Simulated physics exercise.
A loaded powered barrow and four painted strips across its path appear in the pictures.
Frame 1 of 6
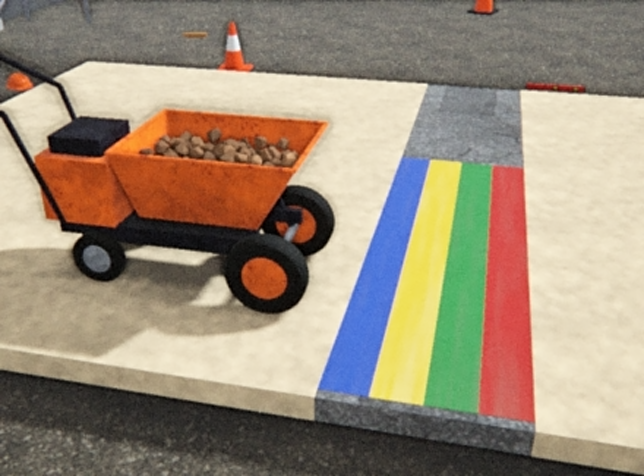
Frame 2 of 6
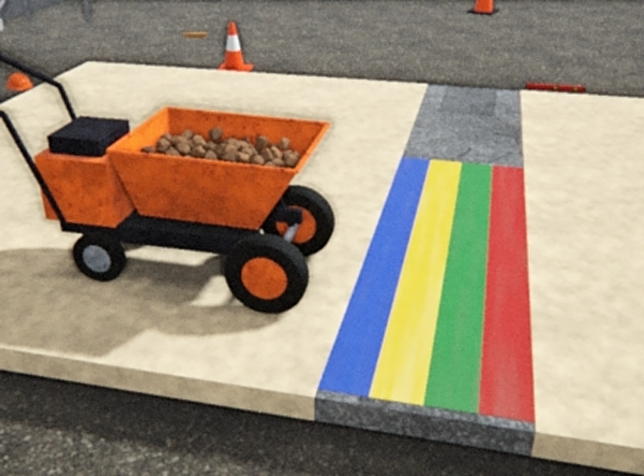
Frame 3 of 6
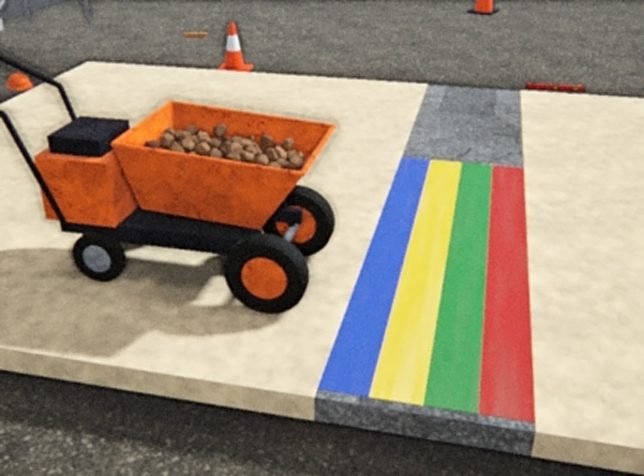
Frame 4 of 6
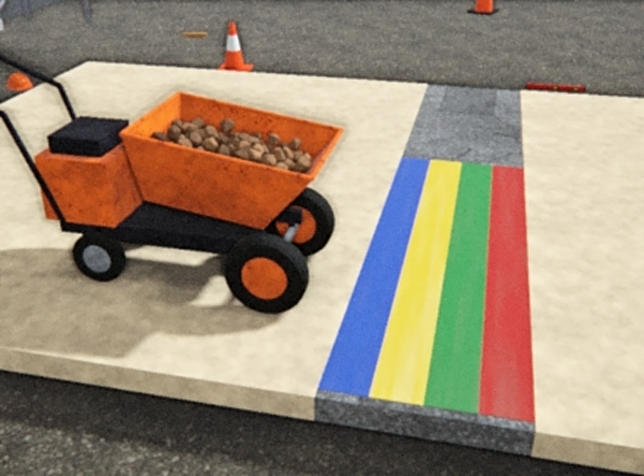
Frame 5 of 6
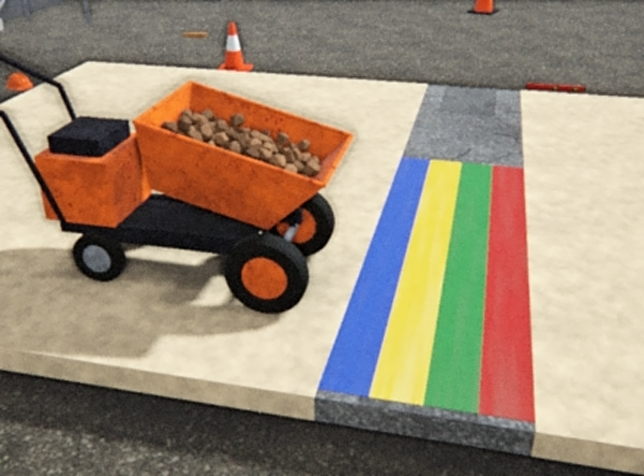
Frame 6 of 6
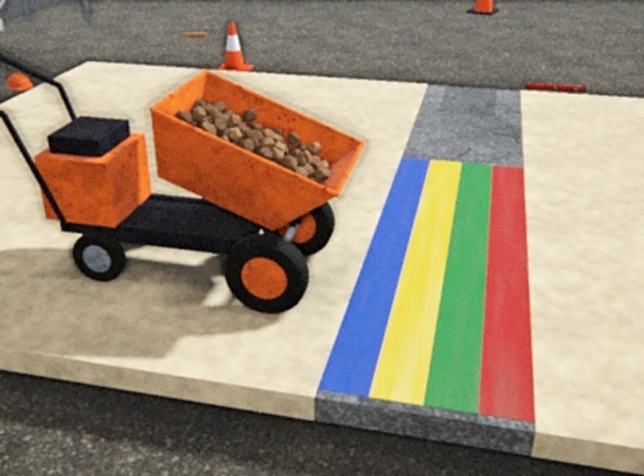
The orange skip of clay clods gradually tilts forward on its barrow, toward four coloured strips.
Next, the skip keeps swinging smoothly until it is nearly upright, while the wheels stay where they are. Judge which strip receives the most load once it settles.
The strip receiving the most is the yellow one.
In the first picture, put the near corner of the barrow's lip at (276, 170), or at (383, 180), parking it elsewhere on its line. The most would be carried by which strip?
For the first spot it is yellow, for the second red.
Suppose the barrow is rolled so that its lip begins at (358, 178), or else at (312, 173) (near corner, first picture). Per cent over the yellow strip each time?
You'd see around 0 per cent the first time and around 30 per cent the second.
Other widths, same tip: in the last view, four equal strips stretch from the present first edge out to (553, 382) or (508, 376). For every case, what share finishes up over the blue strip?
Shares in order: Close to 10 %; close to 0 %.
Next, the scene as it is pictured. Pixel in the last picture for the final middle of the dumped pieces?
Around (439, 296).
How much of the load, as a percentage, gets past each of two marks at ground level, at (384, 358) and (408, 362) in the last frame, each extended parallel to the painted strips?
First roughly 80 percent, then 60 percent.
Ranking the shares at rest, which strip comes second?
Rank 2: The green one.
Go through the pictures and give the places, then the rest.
Lip of the skip near (293, 171), level; top of the load near (220, 151), clay clods; blue strip near (356, 350); yellow strip near (405, 357); green strip near (455, 364); red strip near (507, 371), in the first frame.
Lip of the skip near (296, 172), tipped barely; top of the load near (222, 150), in the second frame.
Lip of the skip near (302, 175), tipped barely; top of the load near (215, 145), in the third frame.
Lip of the skip near (311, 179), tipped a little; top of the load near (206, 148), in the fourth frame.
Lip of the skip near (323, 186), tipped a little; top of the load near (191, 139), in the fifth frame.
Lip of the skip near (336, 195), tipped clearly; top of the load near (204, 131); blue strip near (356, 350); yellow strip near (405, 357); green strip near (455, 364); red strip near (507, 371), in the sixth frame.
Shortly afterwards, skip tipped steeply; the whole lot in the skip.
Next, skip tipped right over; the bulk in the skip; a little over the yellow strip; only a few over the green strip; only a few falling.
Some moments later, skip tipped right over; near a third in the skip; only a few over the blue strip; near a third over the yellow strip; near a quarter over the green strip; a little over the red strip; a little off the paint.
In the end, skip tipped right over; a little in the skip; only a few over the blue strip; near a third over the yellow strip; near a quarter over the green strip; a little over the red strip; a little off the paint.
